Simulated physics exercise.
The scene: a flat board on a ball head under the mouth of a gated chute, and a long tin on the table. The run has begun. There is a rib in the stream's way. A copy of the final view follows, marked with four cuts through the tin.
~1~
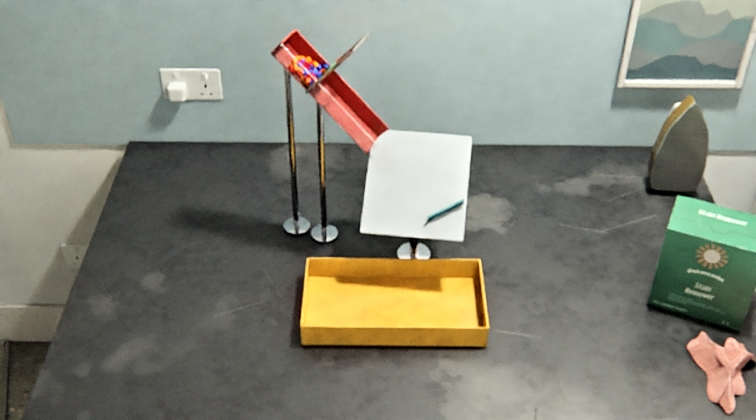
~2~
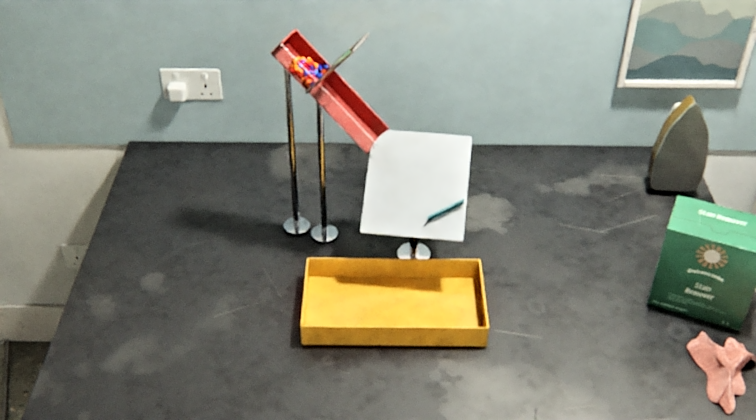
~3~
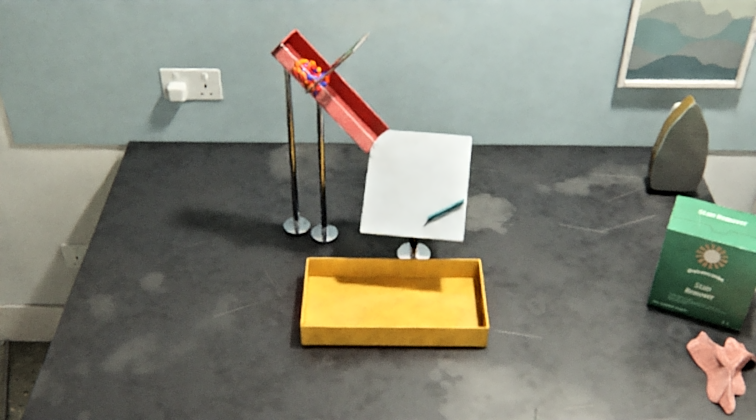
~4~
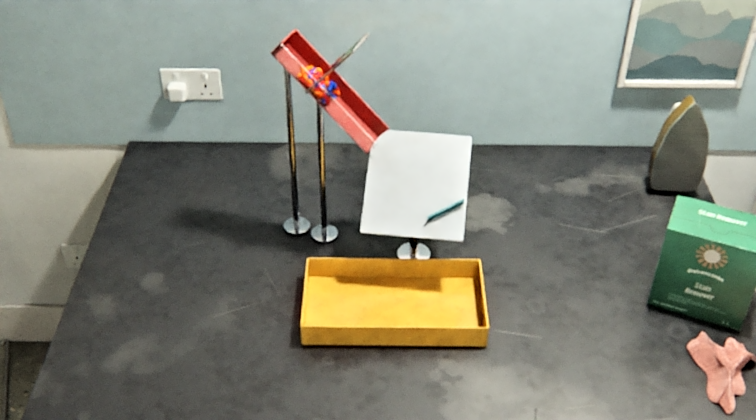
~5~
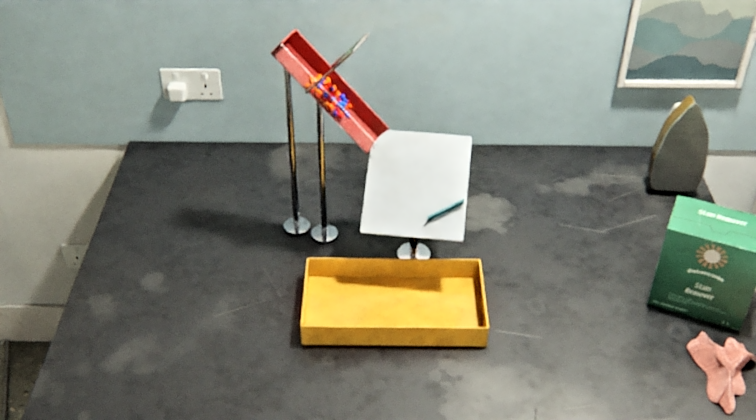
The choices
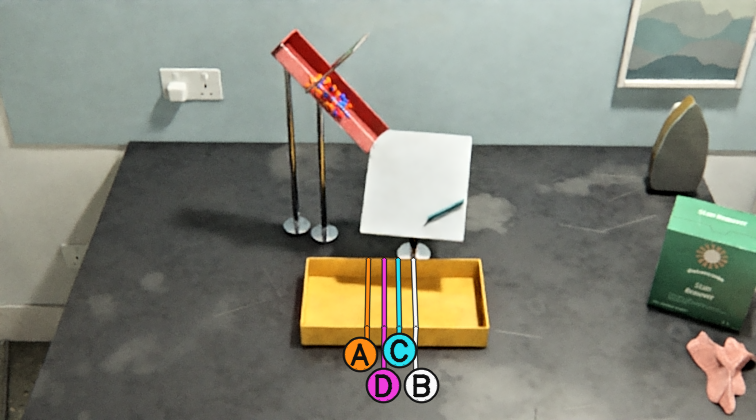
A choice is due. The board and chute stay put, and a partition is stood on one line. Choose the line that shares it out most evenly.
B works best here.
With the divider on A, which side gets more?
The right side.
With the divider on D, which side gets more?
The right side.
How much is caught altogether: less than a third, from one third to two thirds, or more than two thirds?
More than two thirds.
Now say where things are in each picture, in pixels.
Load behind the gate at (311, 72), jelly beans; lip of the chute at (373, 145), sloping fairly steeply, in the first picture.
Middle of the board at (417, 184), tilted fairly steeply; middle of its low edge at (411, 237); of its high edge at (422, 133), in the second picture.
Front corners of the tin at (301, 326) and (488, 328), empty; front of the load at (319, 89), in the third picture.
Middle of the load at (319, 86); its front at (334, 96), about a quarter of the way to the lip; rib from (464, 199) to (428, 217), in the fourth picture.
Middle of the load at (329, 97); its front at (347, 114), about half of the way to the lip, in the fifth picture.
On the marked copy, line A crosses the front rim at (367, 327); line B crosses the front rim at (415, 327); line C crosses the front rim at (399, 327); line D crosses the front rim at (384, 327).
For line A, of what is caught, none on the left of the divider, all on the right.
For line B, of what is caught, about half on the left of the divider, about half on the right.
For line C, of what is caught, a small part on the left of the divider, most on the right.
For line D, of what is caught, none on the left of the divider, all on the right.
